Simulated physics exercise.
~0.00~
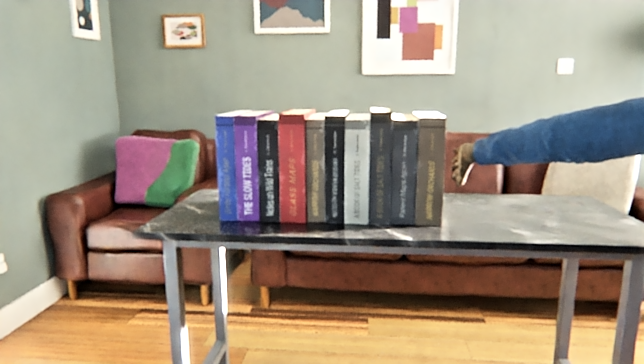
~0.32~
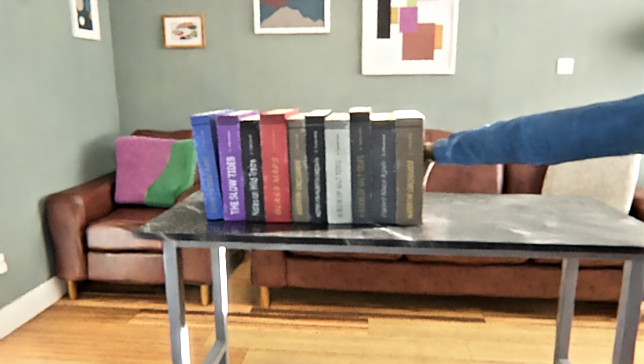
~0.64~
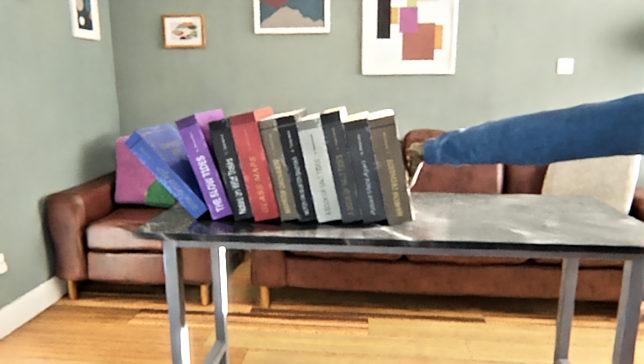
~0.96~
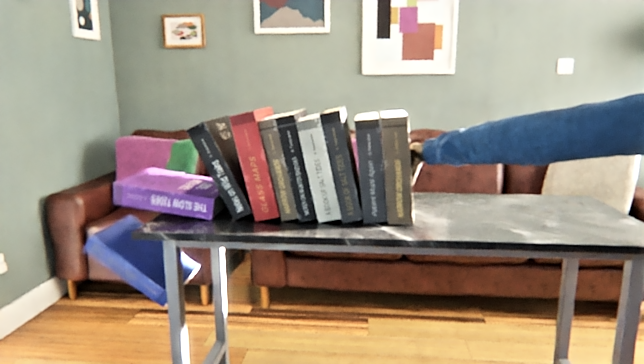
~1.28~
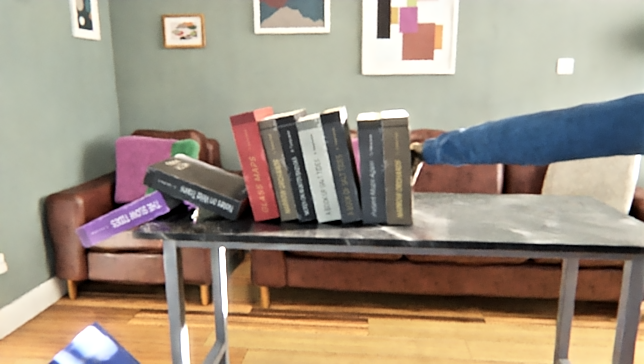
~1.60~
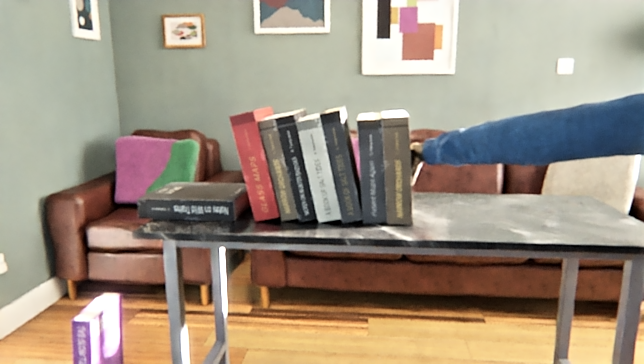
A row of thick, book-like files, blue and purple at the left end and red a little further along, stands on a dark-topped table, seen from the front in a green-walled room with brown leather sofas. A blue-sleeved arm reaches in from the right and pushes the row left until all of it leans. The blue file tips off the left edge and drops, and the purple one topples onto its side and follows. A black file falls flat at the edge but stays on the table. The red file and the others remain, mostly leaning, beside the hand.
